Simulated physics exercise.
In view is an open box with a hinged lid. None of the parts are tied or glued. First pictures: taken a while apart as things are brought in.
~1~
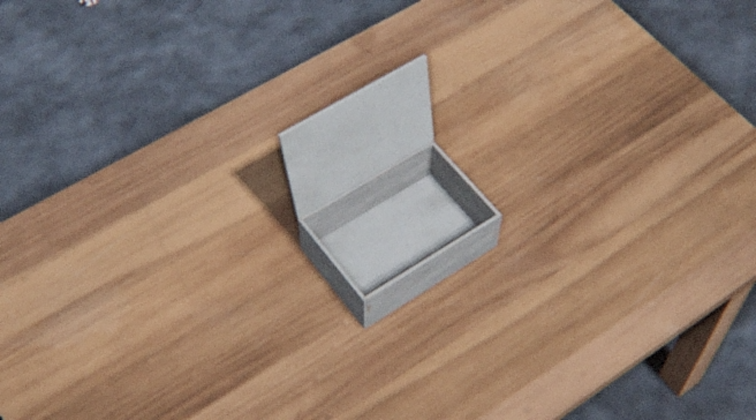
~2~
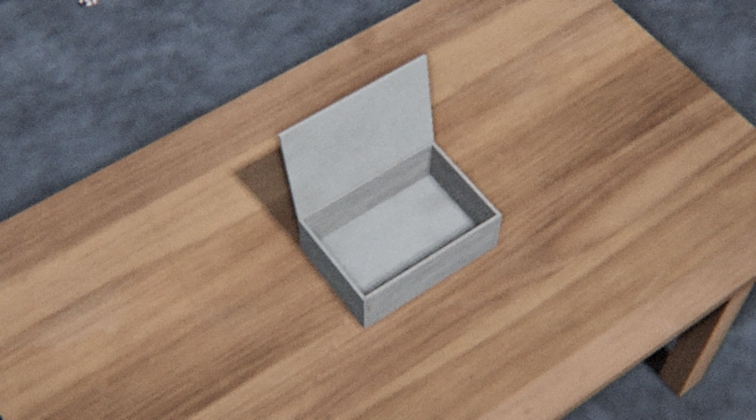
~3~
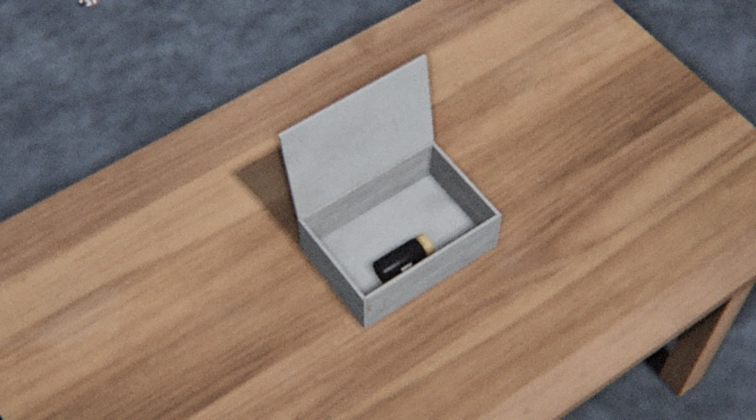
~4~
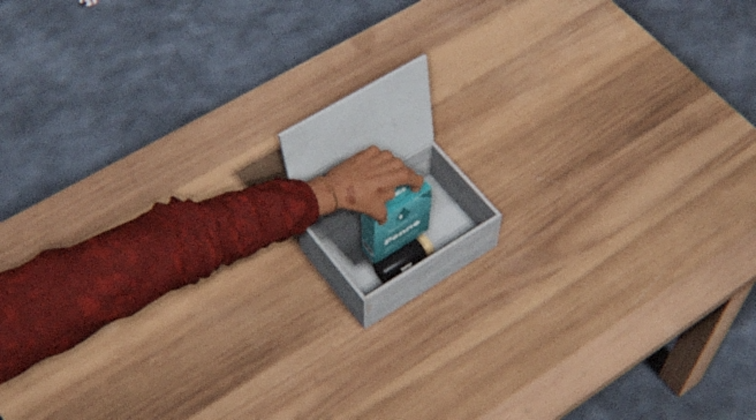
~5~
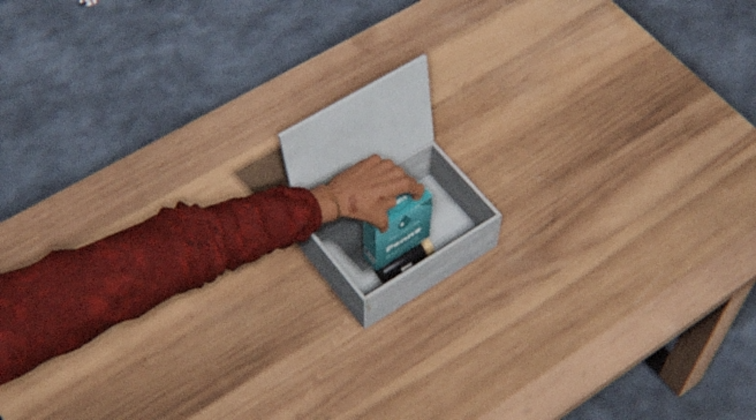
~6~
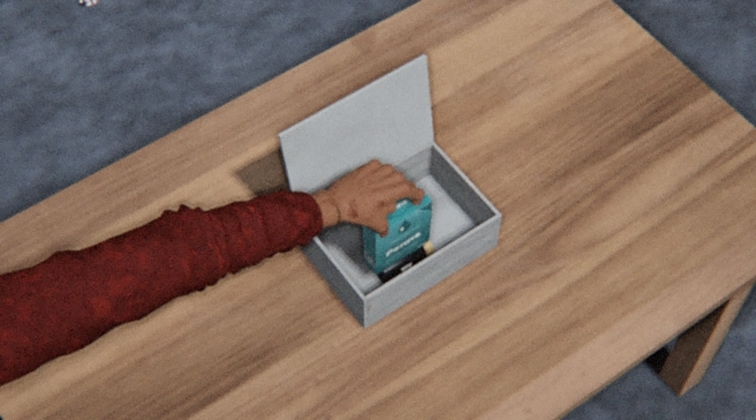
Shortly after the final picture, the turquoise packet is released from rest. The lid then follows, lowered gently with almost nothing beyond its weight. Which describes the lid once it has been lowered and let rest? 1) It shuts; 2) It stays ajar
It shuts (1).
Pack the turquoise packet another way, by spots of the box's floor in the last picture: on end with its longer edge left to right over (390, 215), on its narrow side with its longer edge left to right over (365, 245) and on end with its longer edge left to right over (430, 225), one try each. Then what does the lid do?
In the first case it sits on the rim; in the second case it stays ajar; in the third case it will not close.
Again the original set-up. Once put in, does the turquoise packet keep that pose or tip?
At the finish it goes crooked.
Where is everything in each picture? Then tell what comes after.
In the first picture, the last thing is not in view yet.
In the second picture, the last thing is not in view yet.
In the third picture, the last thing is not in view yet; black shaker (404, 259).
The fourth picture shows on its way; turquoise packet (396, 219); black shaker (404, 259).
The fifth picture shows on its way; turquoise packet (398, 227); black shaker (404, 259).
The sixth picture shows put in, still held; turquoise packet (398, 231).
Then, 0.50 s later than the last frame, turquoise packet on its side near (379, 240); black shaker moved about its own width.
Then, 1.60 s later than the last frame, lid 59° above the rim; turquoise packet on its side near (378, 240); black shaker moved about its own width.
Then, 2.10 s later than the last frame, lid 21° above the rim; turquoise packet on its side near (378, 240); black shaker moved about its own width.
When it is over, lid shut; lying over in the box, turquoise packet; black shaker as before. End places, in pixels of the last picture, turquoise packet near (378, 240).
